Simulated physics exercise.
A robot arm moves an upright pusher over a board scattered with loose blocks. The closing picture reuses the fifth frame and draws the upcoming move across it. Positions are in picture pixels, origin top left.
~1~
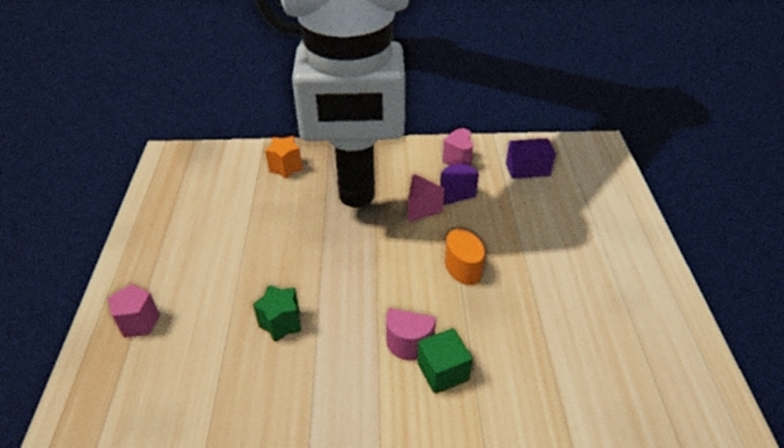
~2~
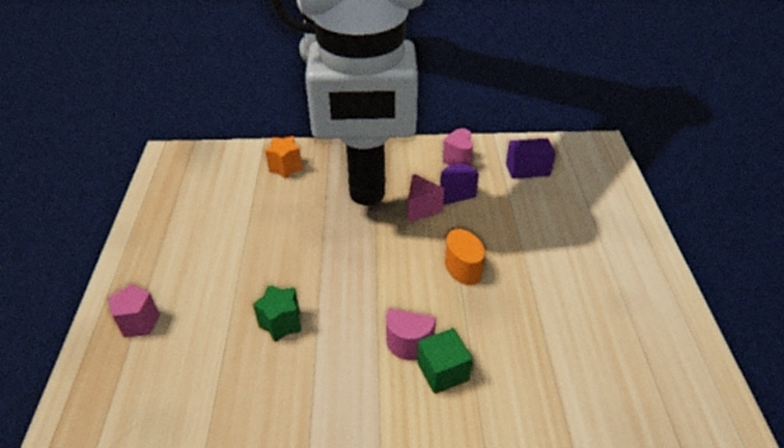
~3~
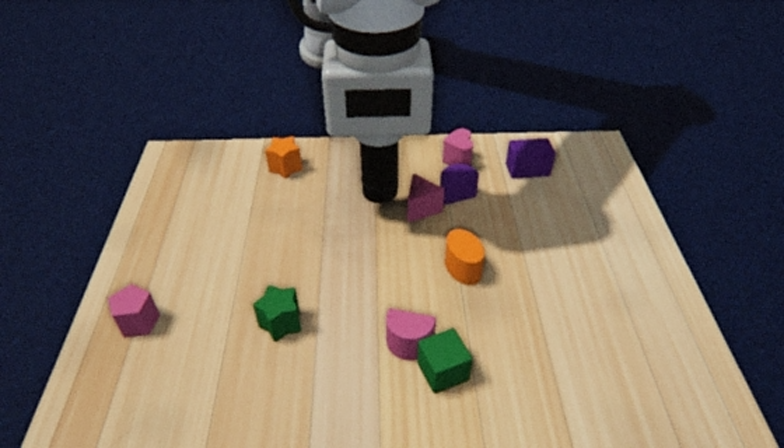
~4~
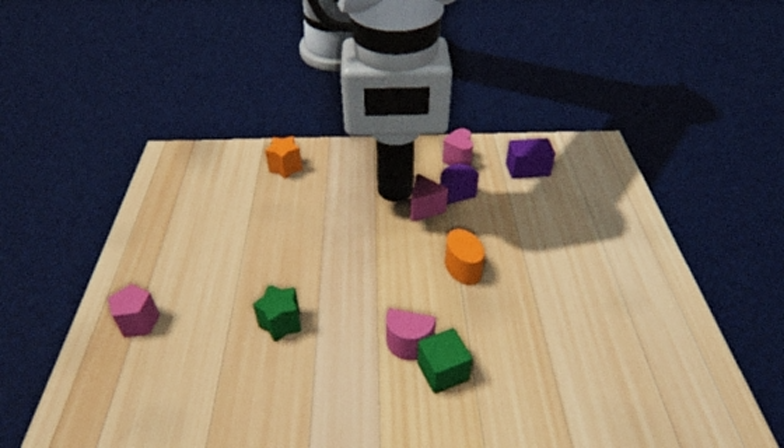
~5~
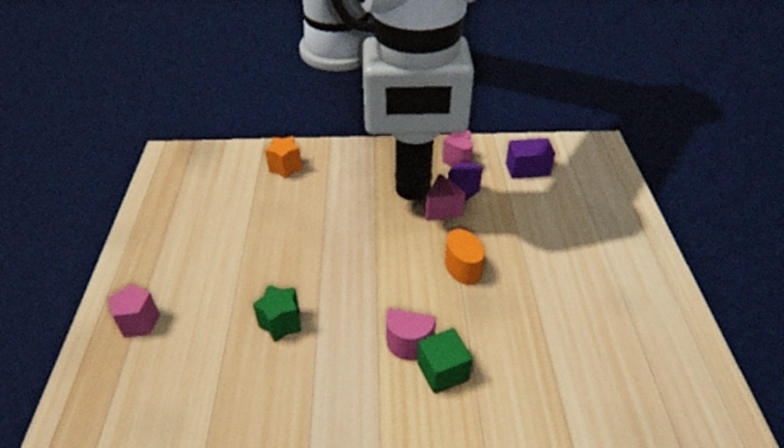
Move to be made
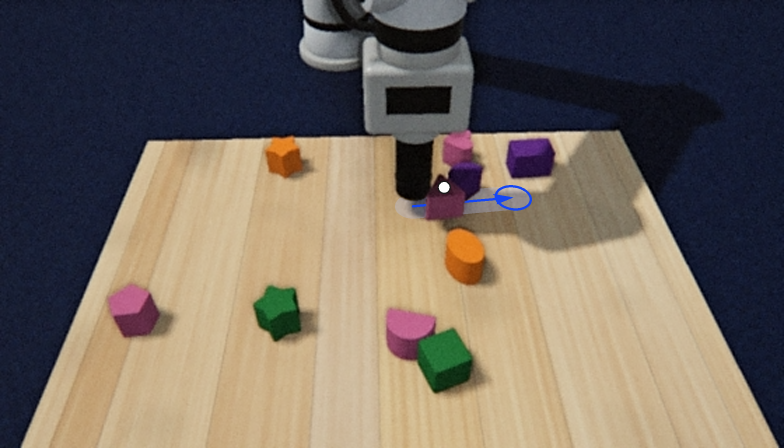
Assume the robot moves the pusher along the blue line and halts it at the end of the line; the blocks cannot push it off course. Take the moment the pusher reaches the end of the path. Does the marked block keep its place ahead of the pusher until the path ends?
No.
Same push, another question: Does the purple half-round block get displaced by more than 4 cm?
It seems so.
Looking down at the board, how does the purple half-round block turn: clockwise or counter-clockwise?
Anticlockwise.
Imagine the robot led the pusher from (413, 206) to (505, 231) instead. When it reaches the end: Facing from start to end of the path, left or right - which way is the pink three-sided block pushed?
Pushed left.
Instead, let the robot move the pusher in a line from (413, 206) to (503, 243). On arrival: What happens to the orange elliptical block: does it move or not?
That block will keep its spot.
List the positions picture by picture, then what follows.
Pusher tip at (357, 197); block tops, pink three-sided block at (422, 186); pink heart at (460, 139); purple half-round block at (458, 172); purple oblong at (532, 147), in the first picture.
Pusher at (367, 195); blocks unchanged, in the second picture.
Pusher at (380, 193); blocks unchanged, in the third picture.
Pusher at (395, 191); pink three-sided block at (426, 186), in the fourth picture.
Pusher at (413, 190); pink three-sided block at (444, 187); pink heart at (460, 139); purple half-round block at (463, 171); purple oblong at (532, 147), in the fifth picture.
Path on the board, in a line from (413, 206) to (513, 198); the dot is on the pink three-sided block.
The first path, step by step. One third of the way, pusher at (448, 187); pink three-sided block at (476, 191); purple half-round block at (480, 169), turned 55° anticlockwise.
Two thirds of the way, pusher at (484, 184); pink three-sided block at (506, 194), turned 45° clockwise; purple half-round block at (503, 162), turned 115° anticlockwise.
At the end, pusher at (516, 181); pink three-sided block at (517, 196), turned 65° clockwise; pink heart in place; purple half-round block at (527, 157), turned 140° anticlockwise; purple oblong at (537, 141).
